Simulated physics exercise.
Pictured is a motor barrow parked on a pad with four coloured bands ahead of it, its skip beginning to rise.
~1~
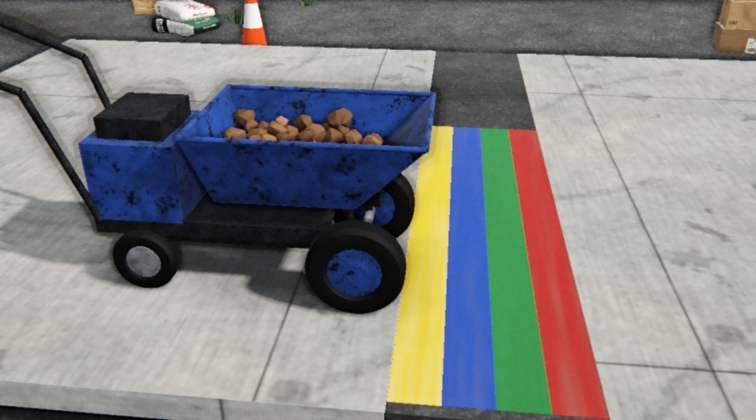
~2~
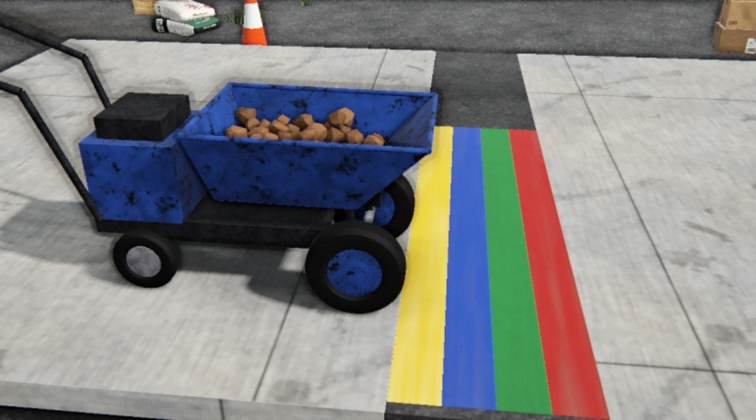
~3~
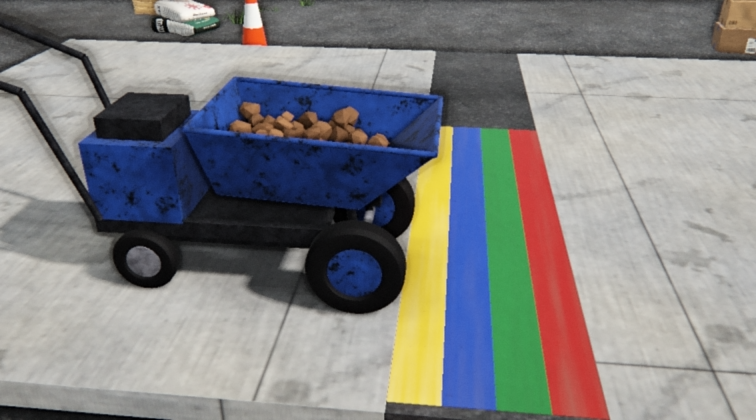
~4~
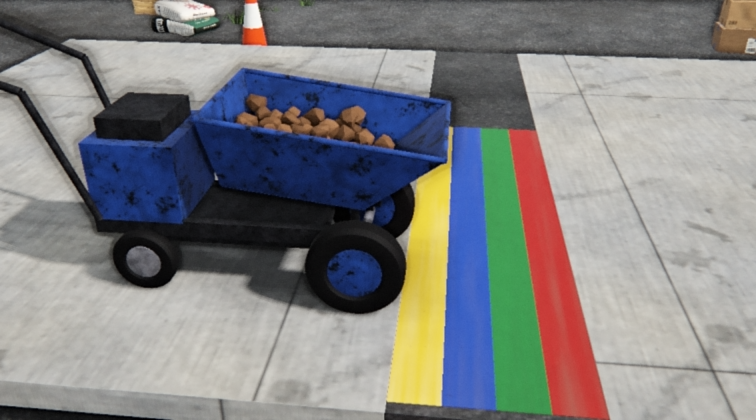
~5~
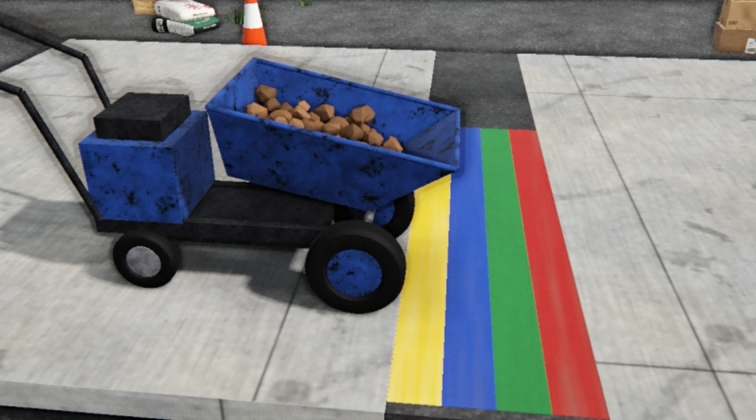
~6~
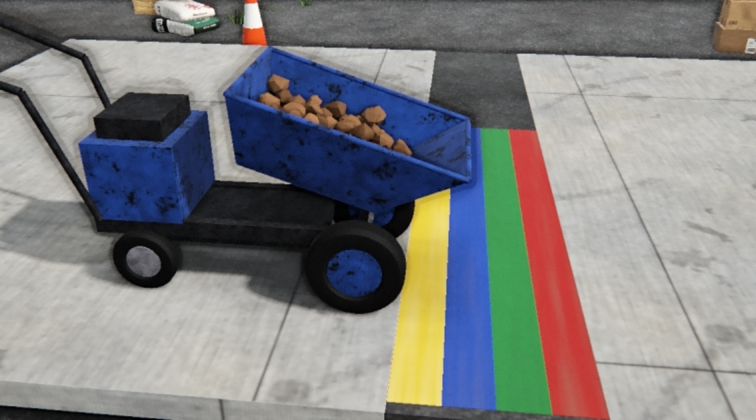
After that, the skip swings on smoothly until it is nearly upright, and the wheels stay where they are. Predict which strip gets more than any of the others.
The red strip gets the most.
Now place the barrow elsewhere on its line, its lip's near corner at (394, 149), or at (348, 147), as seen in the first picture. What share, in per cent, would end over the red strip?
Close to 30 in a hundred, and close to 10 in a hundred.
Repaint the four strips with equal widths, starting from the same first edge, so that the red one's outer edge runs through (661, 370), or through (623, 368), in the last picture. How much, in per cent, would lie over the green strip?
40 and 30 percent, roughly.
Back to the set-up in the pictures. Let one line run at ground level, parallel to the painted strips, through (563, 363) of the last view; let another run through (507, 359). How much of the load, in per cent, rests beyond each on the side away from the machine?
First some 50, then 80 per cent.
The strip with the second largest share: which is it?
In second place: Green.
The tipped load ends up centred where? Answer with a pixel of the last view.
Near pixel (563, 280).
Shortly afterwards, skip tipped steeply; the whole lot in the skip.
Next, skip tipped right over; near half in the skip; near a quarter over the green strip; near a quarter over the red strip; only a few off the paint.
Some moments later, skip tipped right over; a little in the skip; near a quarter over the green strip; near a third over the red strip; near a quarter off the paint.
In the end, skip tipped right over; a little in the skip; none at all over the yellow strip; none at all over the blue strip; near a quarter over the green strip; near a third over the red strip; near a quarter off the paint.
